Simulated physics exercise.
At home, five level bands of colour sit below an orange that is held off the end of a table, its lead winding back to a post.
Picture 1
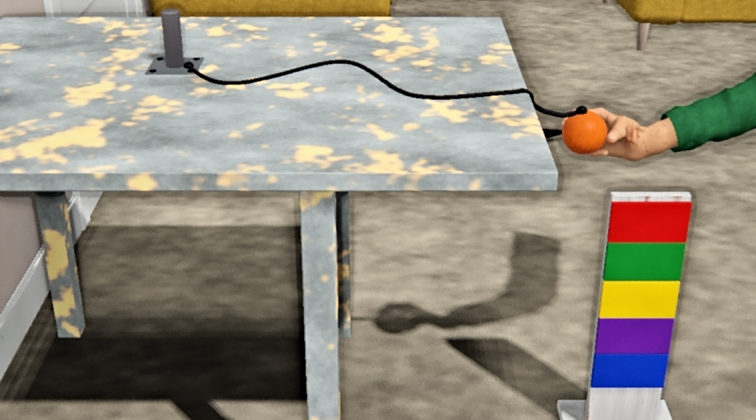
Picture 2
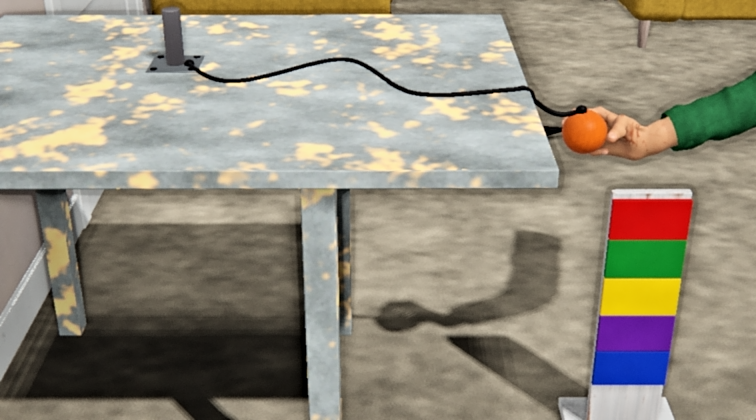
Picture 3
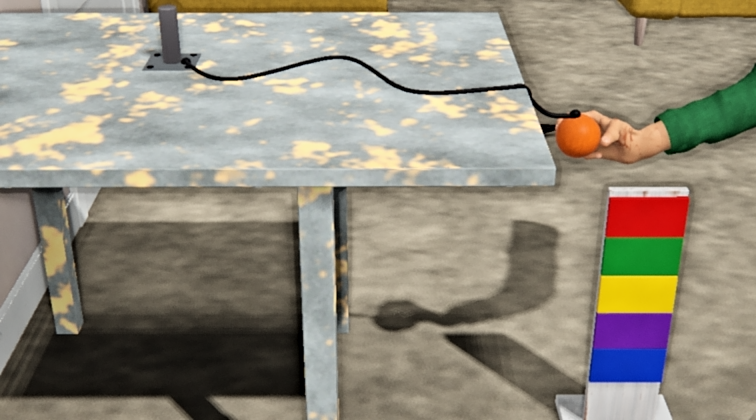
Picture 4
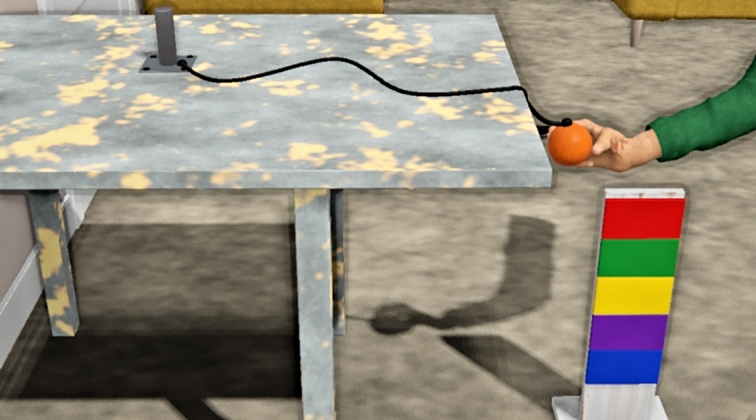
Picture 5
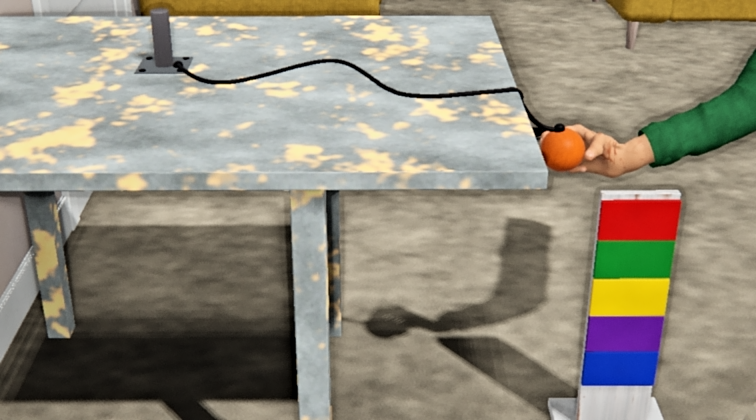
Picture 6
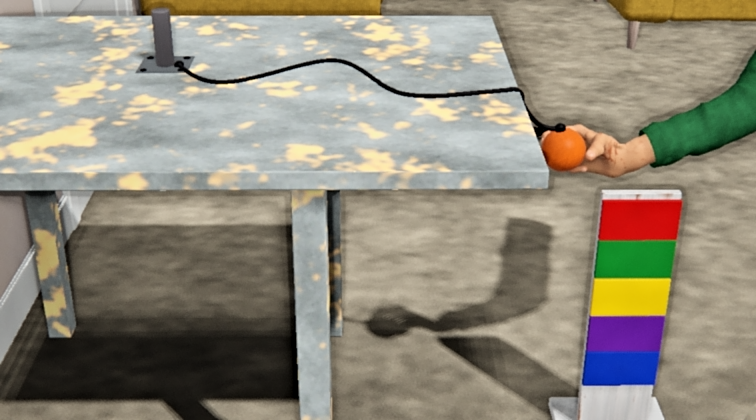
The video shows a hand in a green sleeve holding an orange ball, attached by a black cord to a post on a mottled table, beside a multicoloured striped stand; the hand shifts the ball slightly left and down.
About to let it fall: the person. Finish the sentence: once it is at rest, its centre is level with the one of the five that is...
Green.
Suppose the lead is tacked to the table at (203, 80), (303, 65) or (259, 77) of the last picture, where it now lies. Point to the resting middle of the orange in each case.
Roughly (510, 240), (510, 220) and (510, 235), in that order.
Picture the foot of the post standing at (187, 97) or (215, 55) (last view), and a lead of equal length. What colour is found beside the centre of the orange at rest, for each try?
Yellow; yellow.
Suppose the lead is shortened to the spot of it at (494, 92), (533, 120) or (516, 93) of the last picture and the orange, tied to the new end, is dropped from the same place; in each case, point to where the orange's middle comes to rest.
In turn, (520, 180) for the first, (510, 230) for the second and (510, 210) for the third.
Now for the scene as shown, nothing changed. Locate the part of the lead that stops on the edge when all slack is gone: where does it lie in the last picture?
Go for the one at (419, 96).
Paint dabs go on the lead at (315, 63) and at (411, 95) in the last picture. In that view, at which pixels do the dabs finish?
First near (357, 75), second near (510, 82).
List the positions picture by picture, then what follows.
Orange (585, 133); red (650, 224); green (645, 263); yellow (639, 301); purple (635, 337); blue (630, 372), in the first picture.
Orange (585, 132); lead through (208, 77) (284, 72) (361, 64) (408, 92) (495, 92), in the second picture.
Orange (578, 136), in the third picture.
Orange (570, 144); lead through (201, 77) (277, 72) (354, 64) (401, 92) (488, 91), in the fourth picture.
Orange (563, 150), in the fifth picture.
Orange (563, 150); lead through (198, 78) (274, 73) (351, 65) (398, 93) (485, 92), in the sixth picture.
Soon after, orange near (506, 255); level with green.
After that, orange near (516, 256); level with green.
In the end, orange near (509, 256); level with green. At green.
